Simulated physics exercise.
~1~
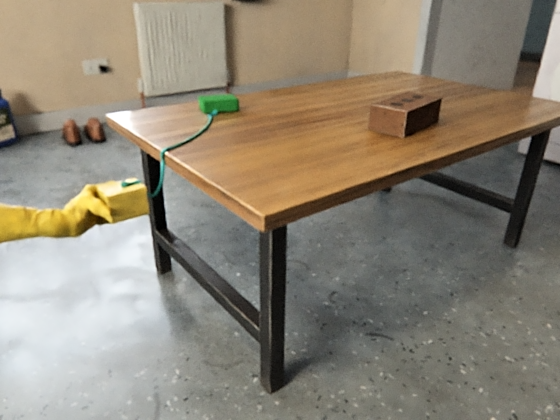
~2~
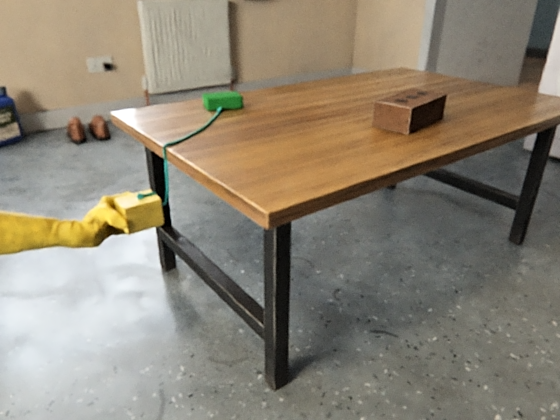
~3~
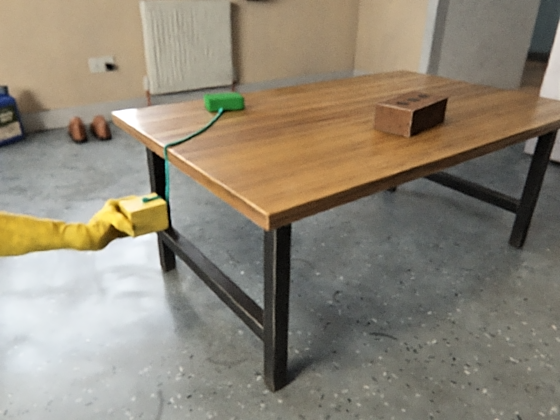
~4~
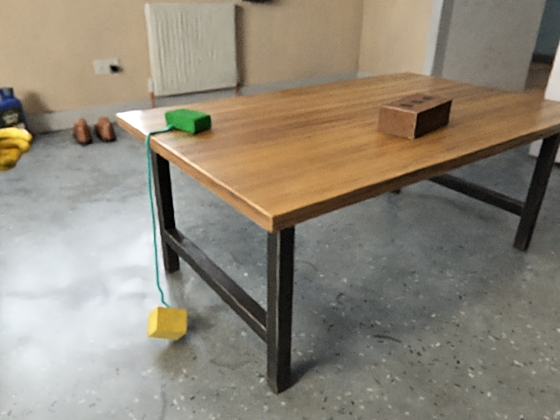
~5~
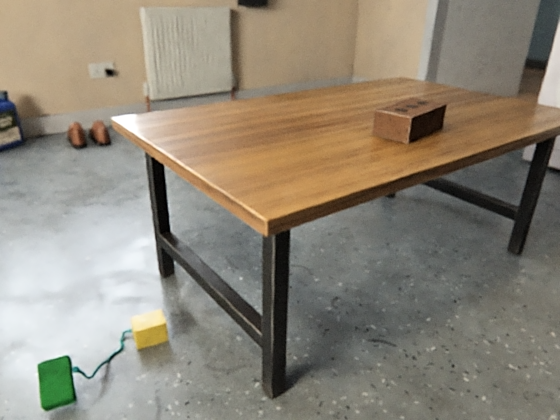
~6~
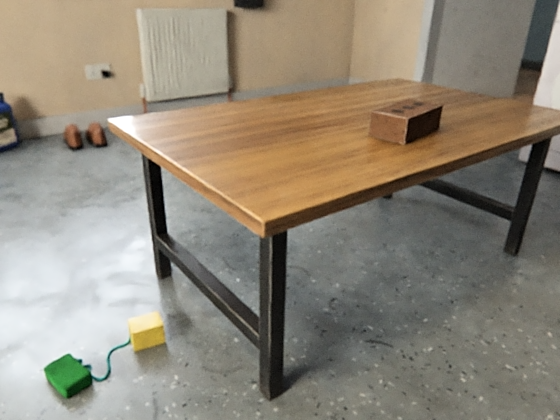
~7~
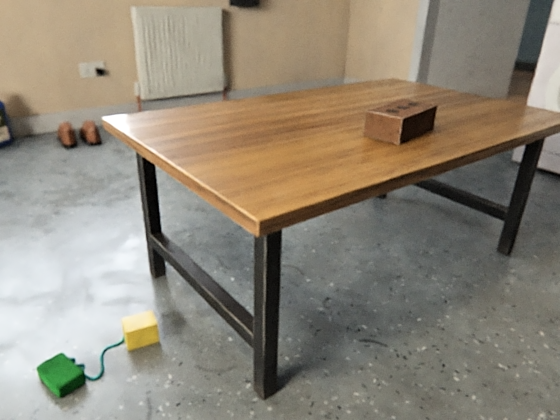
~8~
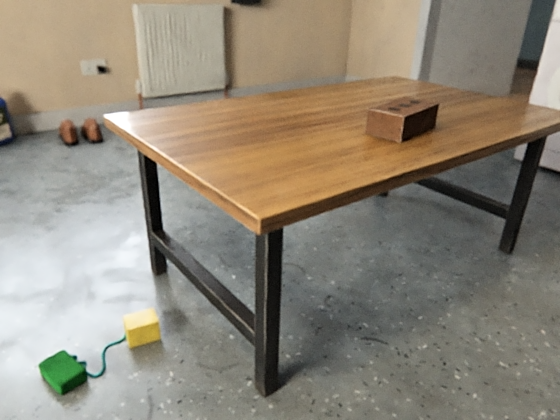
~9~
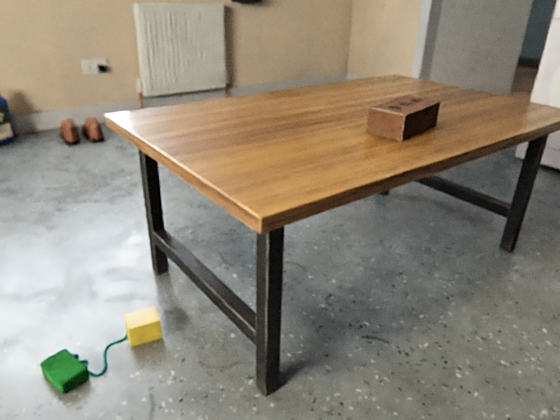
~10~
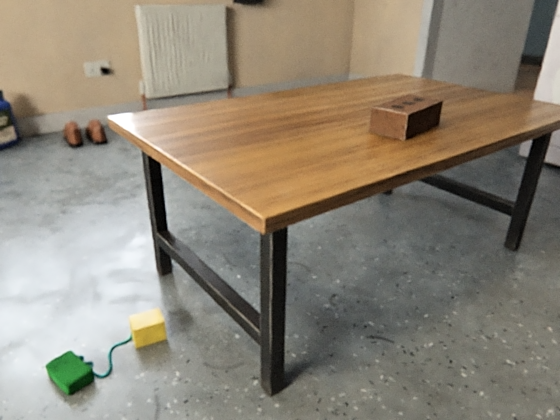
A yellow-gloved hand held a yellow block beside a wooden table, tied by a green string to a green block on top, then let go; the yellow block dropped, pulling the green one off the edge, and both ended on the floor while the brick stayed put.
